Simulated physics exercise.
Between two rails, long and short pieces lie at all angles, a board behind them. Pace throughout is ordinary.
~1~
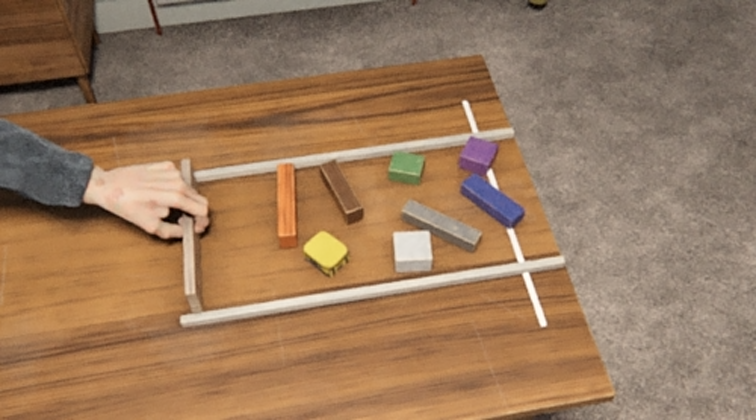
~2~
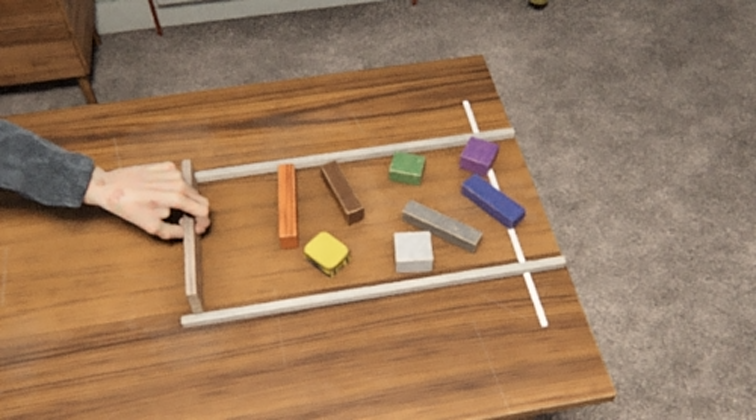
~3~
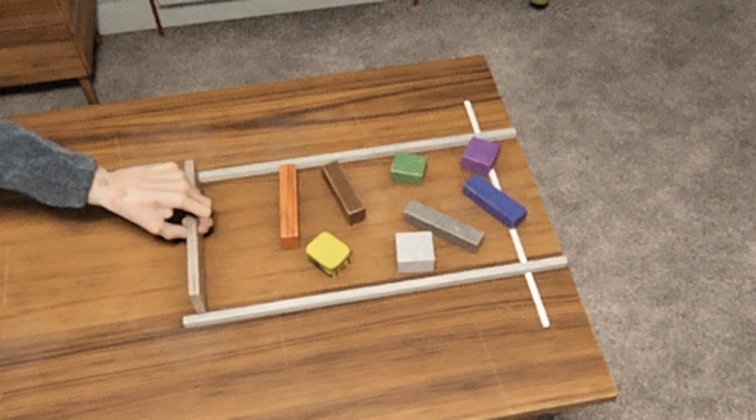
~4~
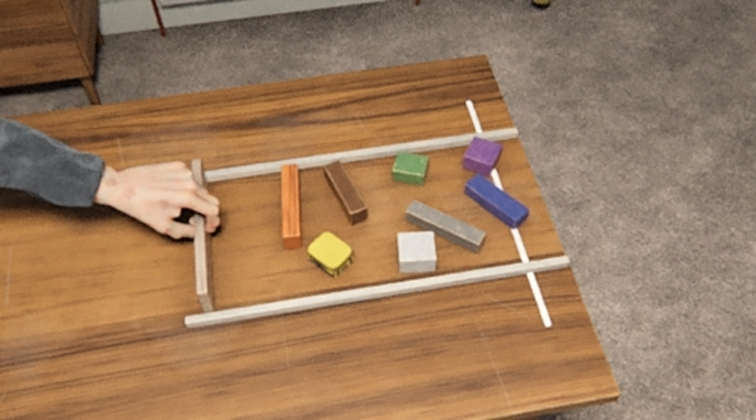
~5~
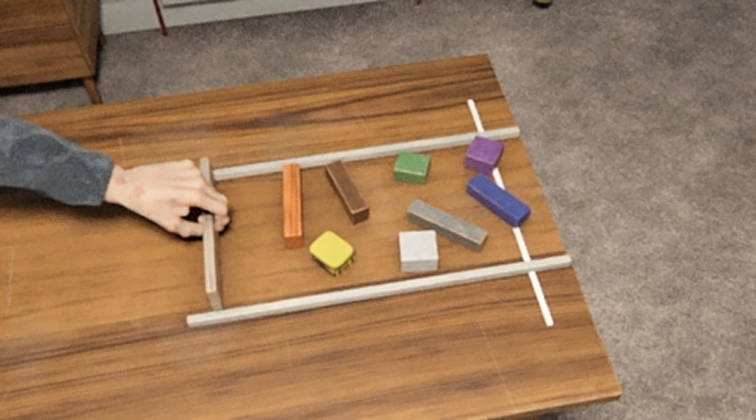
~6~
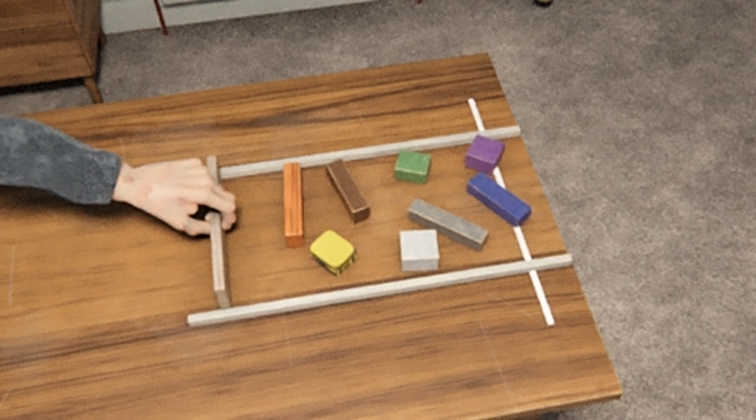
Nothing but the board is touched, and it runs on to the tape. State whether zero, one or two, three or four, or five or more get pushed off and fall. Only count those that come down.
Looks like at least five of them go over the edge.
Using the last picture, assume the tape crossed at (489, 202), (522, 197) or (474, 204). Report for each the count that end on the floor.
Result per try: 2; 6; 1.
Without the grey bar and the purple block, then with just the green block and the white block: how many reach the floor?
It would be 3 and 2.
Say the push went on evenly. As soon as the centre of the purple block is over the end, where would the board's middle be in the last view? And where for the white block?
Near (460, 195), then near (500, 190).
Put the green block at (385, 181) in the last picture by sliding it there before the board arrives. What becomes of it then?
Lab note: It goes off the edge.
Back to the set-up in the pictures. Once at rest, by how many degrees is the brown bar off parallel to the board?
It is near 0° out of line.
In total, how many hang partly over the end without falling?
Looks like 0 of them.
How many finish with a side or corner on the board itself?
It ends up touching 2.
Soon after, none off yet; purple block at rest near (485, 155); blue bar at rest near (499, 199); grey bar at rest near (447, 225).
Then, none off yet; purple block at rest near (485, 155); blue bar at rest near (499, 199); grey bar moved a little near (459, 224).
Further on, none off yet; purple block moved about its own width near (524, 146); blue bar moved a little near (522, 193); grey bar moved about its own width near (527, 217).
At rest, the number that fall off is five or more; fallen, white block, green block, grey bar, blue bar and purple block.
